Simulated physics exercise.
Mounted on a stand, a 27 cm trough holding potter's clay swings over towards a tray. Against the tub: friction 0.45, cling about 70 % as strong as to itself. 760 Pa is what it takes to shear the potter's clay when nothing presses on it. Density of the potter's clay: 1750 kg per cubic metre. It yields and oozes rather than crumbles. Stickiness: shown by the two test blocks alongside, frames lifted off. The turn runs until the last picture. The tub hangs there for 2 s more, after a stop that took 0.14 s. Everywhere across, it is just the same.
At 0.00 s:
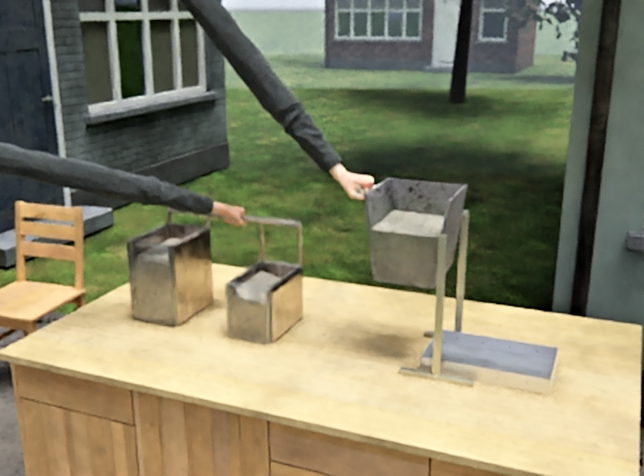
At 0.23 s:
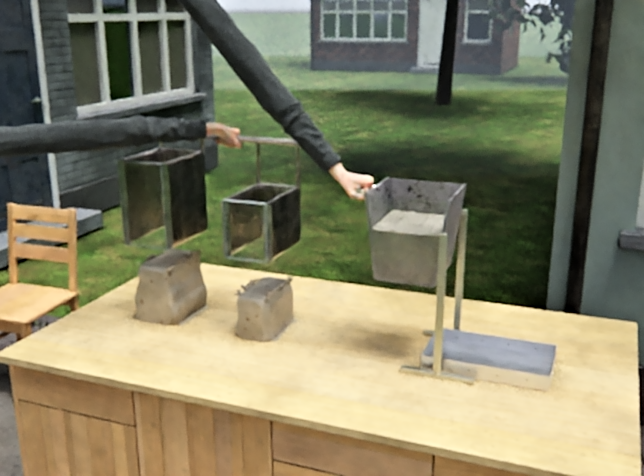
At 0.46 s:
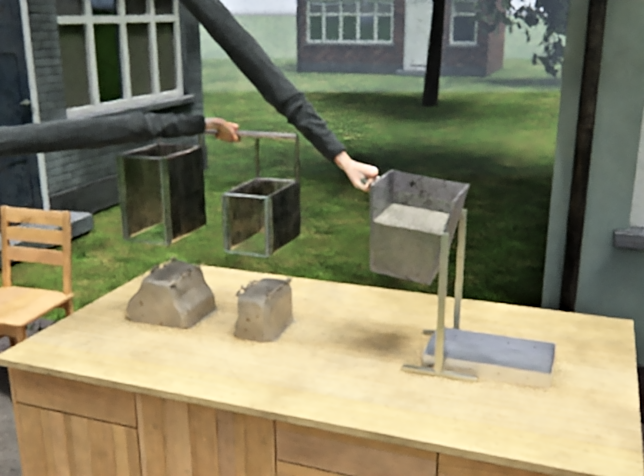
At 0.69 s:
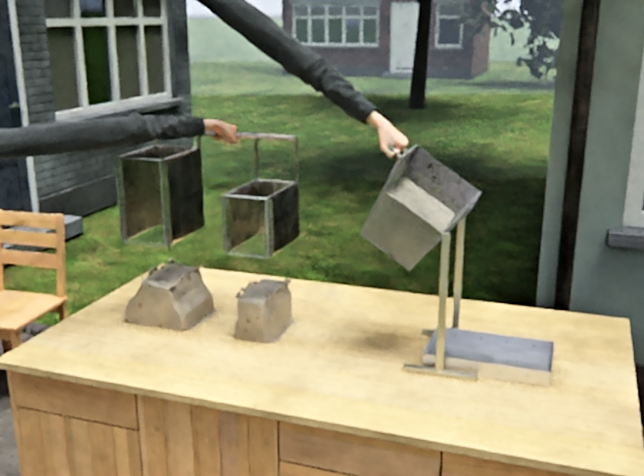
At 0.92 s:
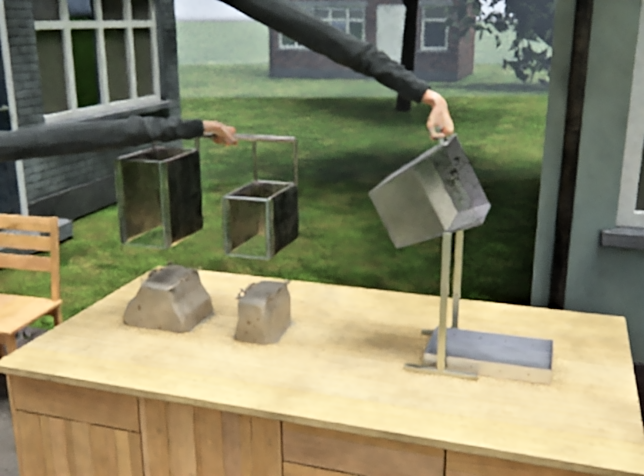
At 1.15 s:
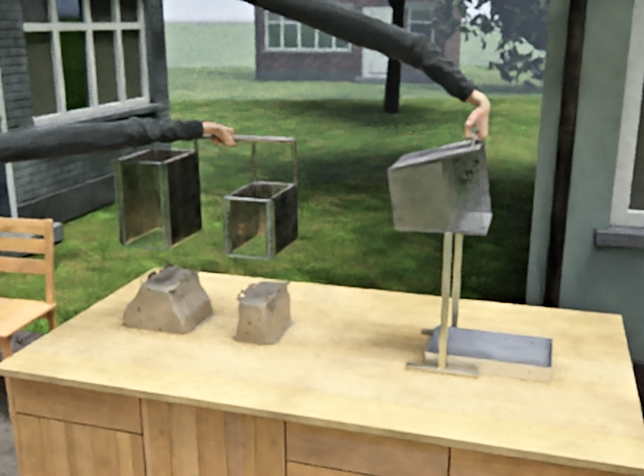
Two open metal moulds are lifted by a hand off a pair of clay blocks on the table, and the left block slumps lower and wider while the right one keeps its shape. Then another hand swings the stand-mounted tub of clay up and over to the right, above a tray.
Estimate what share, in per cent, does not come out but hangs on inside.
Some 100 per cent hangs on inside.
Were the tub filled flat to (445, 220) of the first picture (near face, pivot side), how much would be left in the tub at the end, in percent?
I'd guess around 100 in a hundred.
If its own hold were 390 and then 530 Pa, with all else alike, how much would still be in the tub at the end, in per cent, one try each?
In order: Around 100 % and around 100 %.
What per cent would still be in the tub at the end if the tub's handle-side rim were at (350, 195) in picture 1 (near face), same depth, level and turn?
In that case close to 100 %.
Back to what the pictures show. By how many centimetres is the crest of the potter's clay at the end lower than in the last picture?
Roughly 0 cm.
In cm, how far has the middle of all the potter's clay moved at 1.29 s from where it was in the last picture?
The change is near 0 cm.
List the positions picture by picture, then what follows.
Handle-side rim at (367, 195), tilt 0 degrees; crest of the potter's clay at (438, 237); block heights 26 cm, 17 cm (left to right), in the first picture.
Handle-side rim at (367, 194), tilt 0 degrees; crest of the potter's clay at (439, 235); block heights 23 cm, 17 cm (left to right), in the second picture.
Handle-side rim at (373, 186), tilt 6 degrees; crest of the potter's clay at (378, 222); block heights 18 cm, 17 cm (left to right), in the third picture.
Handle-side rim at (401, 159), tilt 33 degrees; crest of the potter's clay at (385, 192); block heights 18 cm, 17 cm (left to right), in the fourth picture.
Handle-side rim at (445, 147), tilt 62 degrees; crest of the potter's clay at (414, 170); block heights 18 cm, 17 cm (left to right), in the fifth picture.
Handle-side rim at (477, 152), tilt 81 degrees; crest of the potter's clay at (440, 163); block heights 18 cm, 17 cm (left to right), in the sixth picture.
After 1.29 s, the tub is at 82 degrees and holds 100 %.
After 1.46 s, the tub is at 82 degrees and holds 100 %.
After 1.63 s, the tub is at 82 degrees and holds 100 %.
After 1.80 s, the tub is at 82 degrees and holds 100 %.
After 3.15 s, the tub is at 82 degrees and holds 100 %.
